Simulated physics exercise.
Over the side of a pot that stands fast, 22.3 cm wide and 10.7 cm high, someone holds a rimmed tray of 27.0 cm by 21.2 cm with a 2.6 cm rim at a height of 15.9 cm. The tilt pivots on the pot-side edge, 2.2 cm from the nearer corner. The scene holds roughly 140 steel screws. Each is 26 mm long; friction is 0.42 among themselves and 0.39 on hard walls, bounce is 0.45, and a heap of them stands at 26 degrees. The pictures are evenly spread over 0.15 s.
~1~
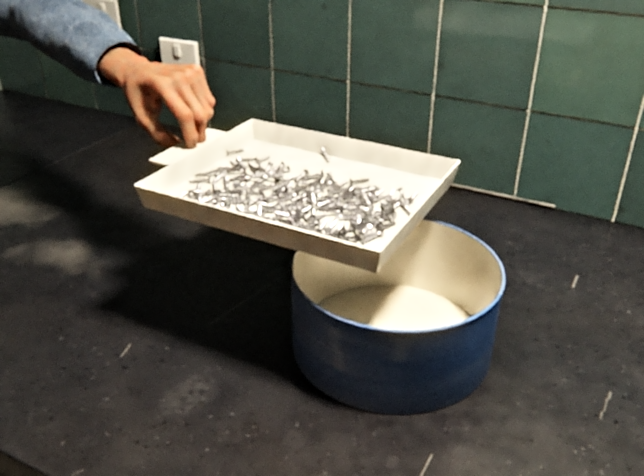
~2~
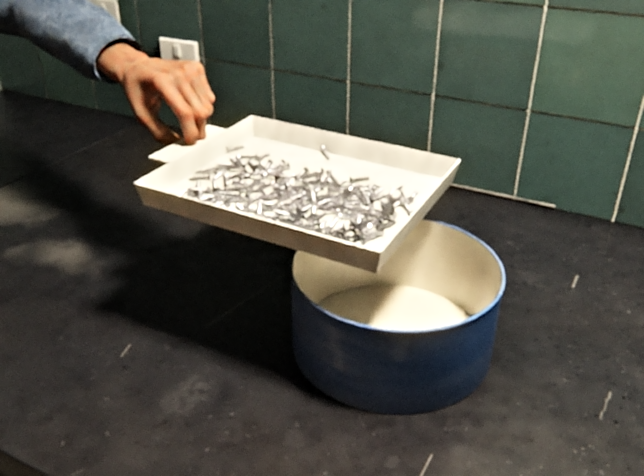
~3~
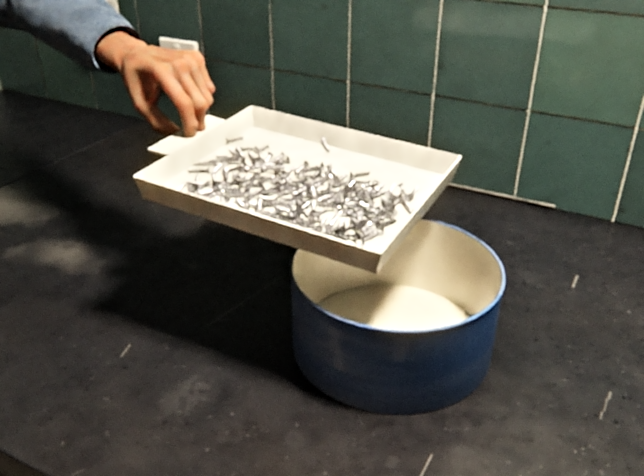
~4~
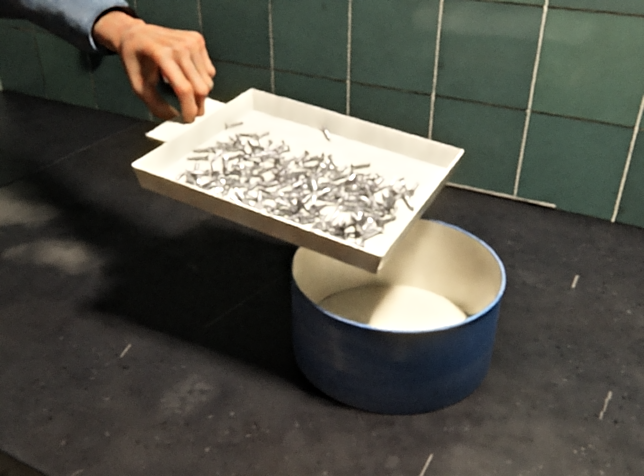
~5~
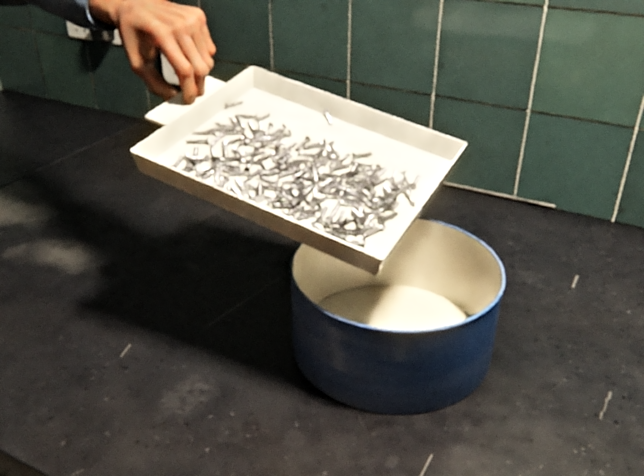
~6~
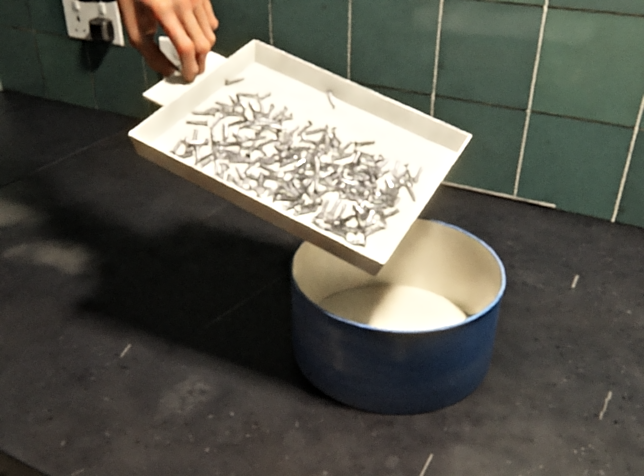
A hand slowly raises the left end of a white tray of screws beside a blue pot.
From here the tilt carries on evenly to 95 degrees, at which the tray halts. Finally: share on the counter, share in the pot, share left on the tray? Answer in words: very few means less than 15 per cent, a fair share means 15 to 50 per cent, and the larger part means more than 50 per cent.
Counter: The larger part. Pot: Very few. Left on the tray: Very few.
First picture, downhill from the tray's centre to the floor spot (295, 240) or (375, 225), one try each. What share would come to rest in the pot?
First try: About 0 percent; second try: About 25 percent.
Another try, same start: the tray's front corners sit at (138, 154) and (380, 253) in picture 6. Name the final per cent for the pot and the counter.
Pot: 5, counter: 95.
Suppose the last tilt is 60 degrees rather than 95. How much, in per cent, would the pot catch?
In that case some 5 per cent.
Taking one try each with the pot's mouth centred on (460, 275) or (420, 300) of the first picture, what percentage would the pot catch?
The shares would be near 5 and 75 per cent respectively.
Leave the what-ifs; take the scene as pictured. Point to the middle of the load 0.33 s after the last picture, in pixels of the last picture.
Approximately (377, 241) in the last picture.
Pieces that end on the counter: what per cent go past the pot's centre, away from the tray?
I'd put it close to 100 per cent.
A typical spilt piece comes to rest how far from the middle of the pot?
I'd say close to 20 centimetres.
Then, 0.20 s after the last picture, tilt 59 degrees; the tray holds 100 %, the pot 0 %.
Then, 0.33 s after the last picture, tilt 85 degrees; the tray holds 100 %, the pot 0 %.
Then, 0.59 s after the last picture, tilt 95 degrees; the tray holds 0 %, the pot 0 %.
In the end, counter 100 %, pot 0 %, tray 0 %.
